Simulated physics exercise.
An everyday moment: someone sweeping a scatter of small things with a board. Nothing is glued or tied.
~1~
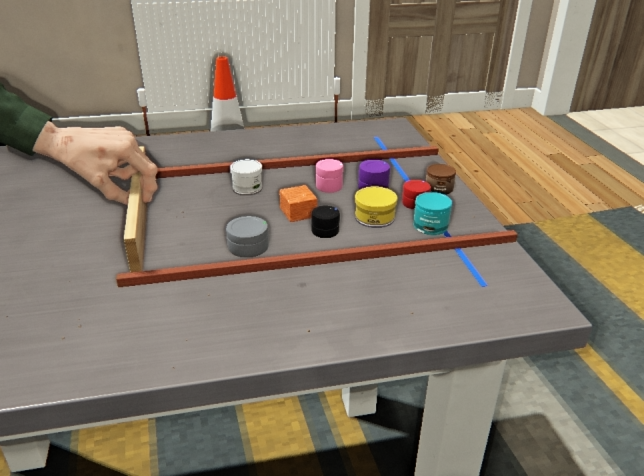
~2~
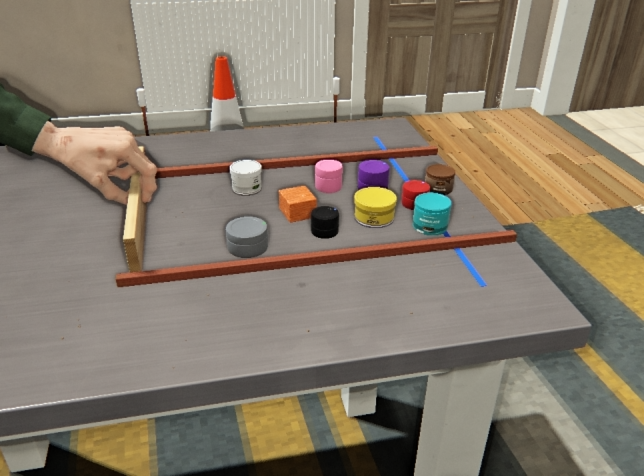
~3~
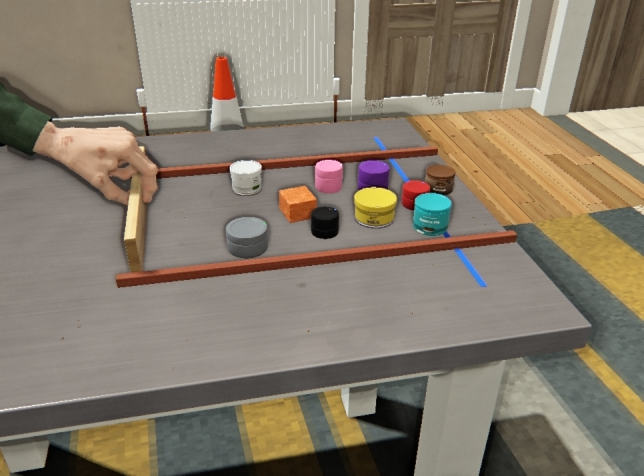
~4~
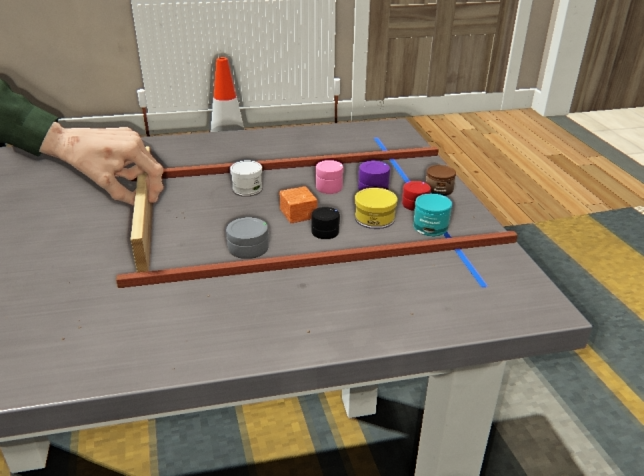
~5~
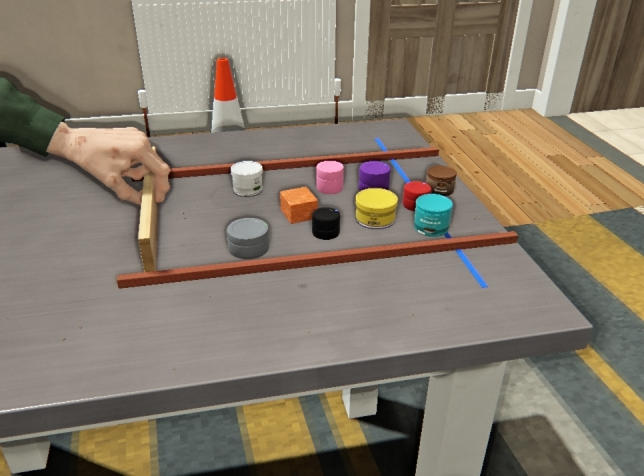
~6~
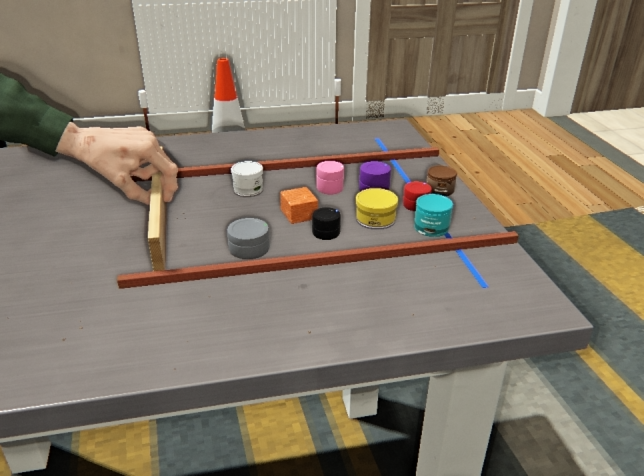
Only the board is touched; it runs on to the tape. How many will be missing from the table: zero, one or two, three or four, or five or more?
Here the number that fall off is one or two.
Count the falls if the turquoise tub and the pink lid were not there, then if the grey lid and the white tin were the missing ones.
1 in the first case, 0 in the second.
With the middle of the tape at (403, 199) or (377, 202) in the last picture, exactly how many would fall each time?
Down on the floor: 1 and 0.
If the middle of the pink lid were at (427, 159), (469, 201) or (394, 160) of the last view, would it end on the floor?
In that order, it remains up; drops off; stays on.
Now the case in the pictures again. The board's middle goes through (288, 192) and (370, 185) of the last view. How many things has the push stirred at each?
4 and 10.
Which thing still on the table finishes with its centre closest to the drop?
The turquoise tub.
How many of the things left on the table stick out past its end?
The number is 2.
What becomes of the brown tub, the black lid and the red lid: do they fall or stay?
The brown tub comes down; the black lid survives; the red lid is lost.
Soon after, none off yet; brown tub at rest near (441, 181); red lid at rest near (417, 197); turquoise tub at rest near (433, 215).
After that, none off yet; brown tub at rest near (441, 181); red lid at rest near (421, 194); turquoise tub at rest near (433, 215).
In the end, the number that fall off is one or two; gone, red lid and brown tub.
